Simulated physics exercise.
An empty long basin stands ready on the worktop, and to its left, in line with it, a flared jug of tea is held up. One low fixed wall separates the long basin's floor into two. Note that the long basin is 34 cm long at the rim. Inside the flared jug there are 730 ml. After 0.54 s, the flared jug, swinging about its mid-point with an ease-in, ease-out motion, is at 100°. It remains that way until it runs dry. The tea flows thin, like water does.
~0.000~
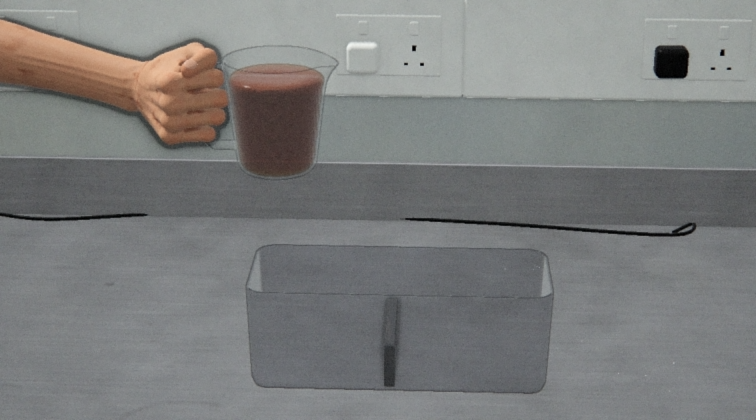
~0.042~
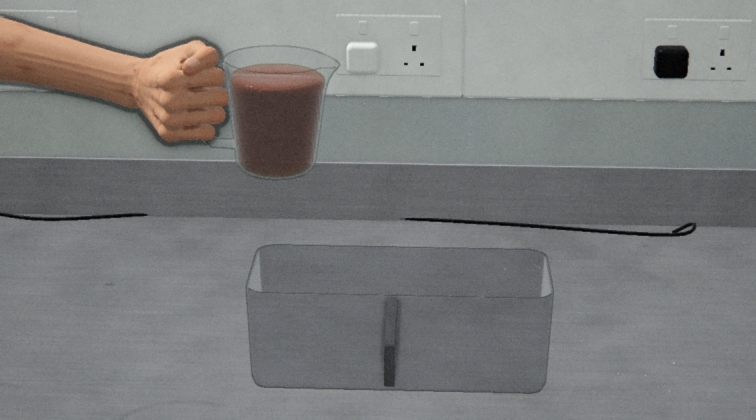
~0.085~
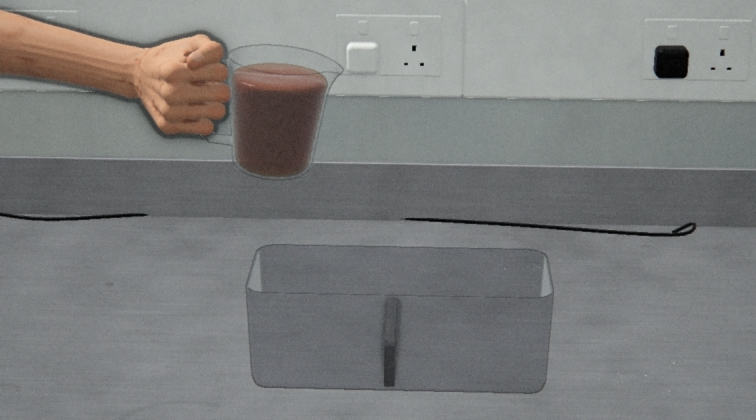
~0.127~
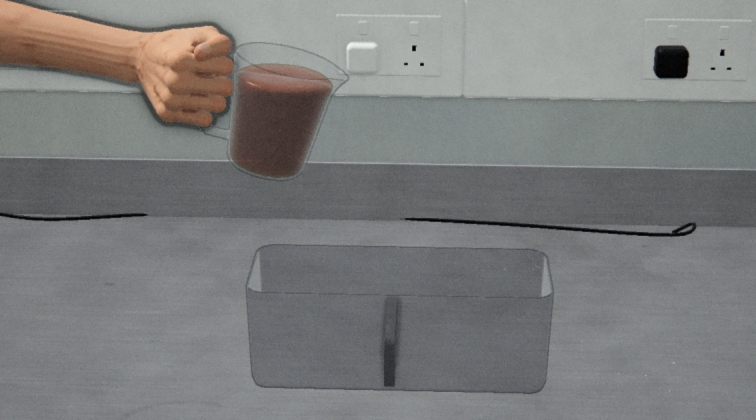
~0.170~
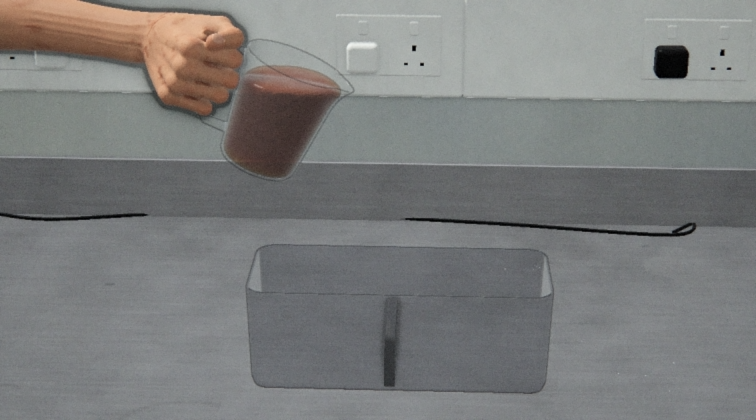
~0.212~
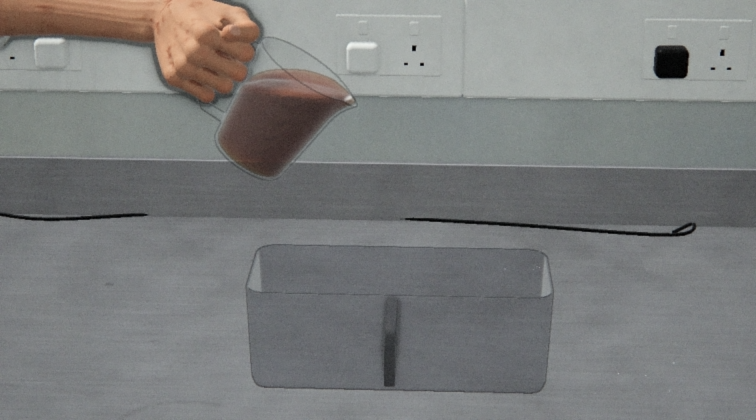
A hand at the left holds a clear, flared jug of brownish-red liquid upright above an empty long basin on a grey worktop. The jug leans to the right, barely at first and then faster, as the hand shifts with it. The liquid slides toward the lowered right rim, its surface reaching the spout.
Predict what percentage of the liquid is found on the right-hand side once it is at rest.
About 92 % is on the right.
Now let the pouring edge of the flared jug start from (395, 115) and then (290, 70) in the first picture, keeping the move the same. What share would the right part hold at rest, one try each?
Respectively 95 and 10 %.
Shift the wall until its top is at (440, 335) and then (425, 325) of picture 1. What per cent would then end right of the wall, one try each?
First 10, then 20 per cent.
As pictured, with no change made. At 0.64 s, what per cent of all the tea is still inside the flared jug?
Close to 16 in a hundred.
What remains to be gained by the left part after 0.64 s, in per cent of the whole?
Roughly 3 in a hundred.
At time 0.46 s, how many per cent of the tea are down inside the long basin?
Roughly 10 per cent.
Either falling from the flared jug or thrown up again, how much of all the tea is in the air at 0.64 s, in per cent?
Something like 24 per cent is in the air then.
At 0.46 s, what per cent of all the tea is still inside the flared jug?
Roughly 54 per cent.
Then, 0.46 s in, the tilt is 95° and 53 per cent is still to pour, 0 is left of the wall and 10 right of it.
Then, 0.64 s in, the tilt is 100° and 15 per cent is still to pour, 2 is left of the wall and 59 right of it.
Then, 0.83 s in, the tilt is 100° and 3 per cent is still to pour, 3 is left of the wall and 86 right of it.
Then, 1.04 s in, the tilt is 100° and 0 per cent is still to pour, 5 is left of the wall and 92 right of it.
Finally, 6 per cent lies left of the wall, 92 right of it and 2 outside.
